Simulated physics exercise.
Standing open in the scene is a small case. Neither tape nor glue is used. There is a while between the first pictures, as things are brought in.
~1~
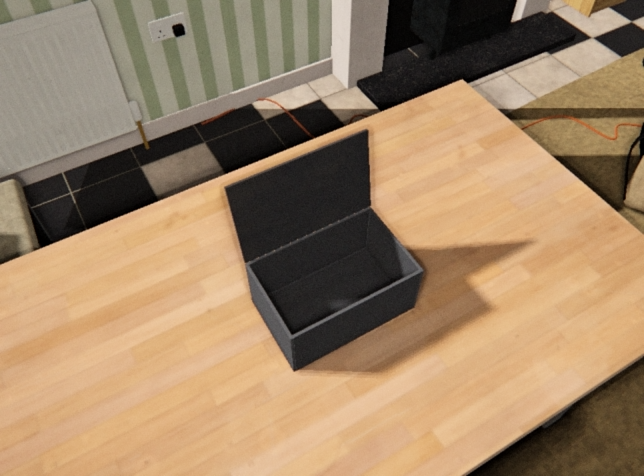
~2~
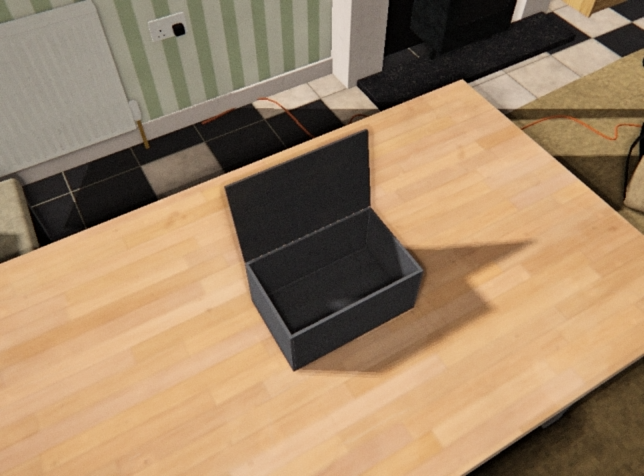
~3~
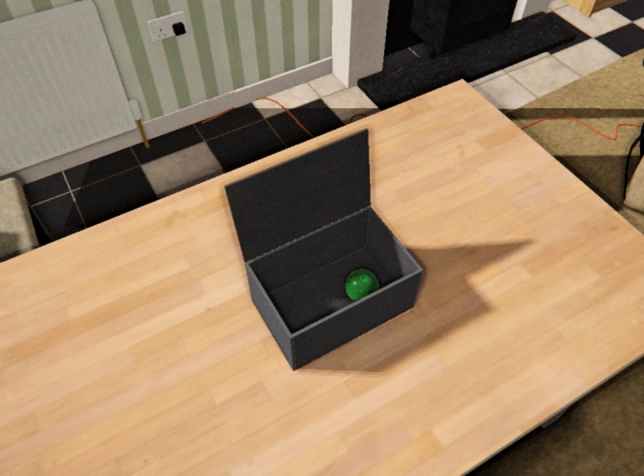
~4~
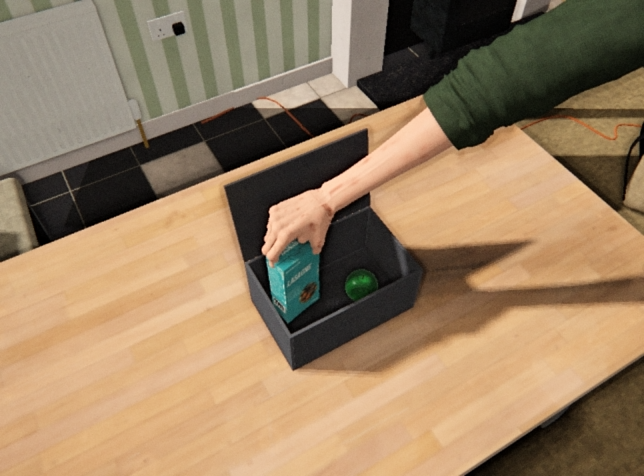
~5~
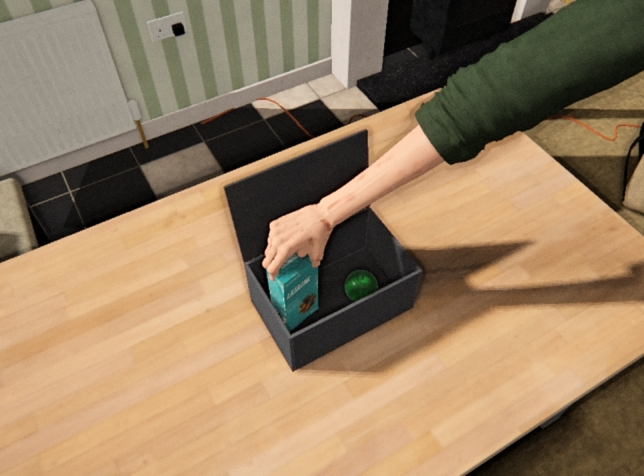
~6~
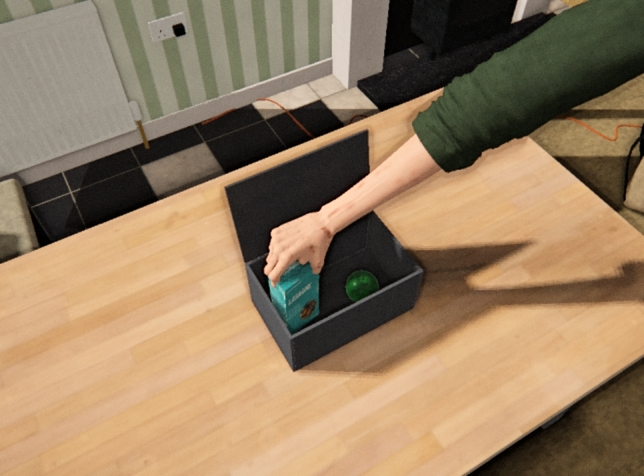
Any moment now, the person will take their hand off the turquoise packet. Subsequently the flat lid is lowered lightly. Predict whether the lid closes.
Prediction: The lid stays ajar.
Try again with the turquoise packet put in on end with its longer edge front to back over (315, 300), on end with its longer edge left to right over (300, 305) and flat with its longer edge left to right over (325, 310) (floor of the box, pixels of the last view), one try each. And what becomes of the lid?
On the first attempt the lid remains open a bit, on the second it remains open a bit, and on the third it settles shut.
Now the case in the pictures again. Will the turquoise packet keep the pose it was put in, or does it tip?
Well, the turquoise packet stays just as set.
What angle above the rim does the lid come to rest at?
I'd say roughly 40 degrees above the rim.
Then, 1.20 s on from there, lid starting down.
Then, 1.60 s on from there, lid 57° above the rim.
In the end, lid 41° above the rim; both unmoved. At the end, from the last picture's camera, turquoise packet near (295, 296).
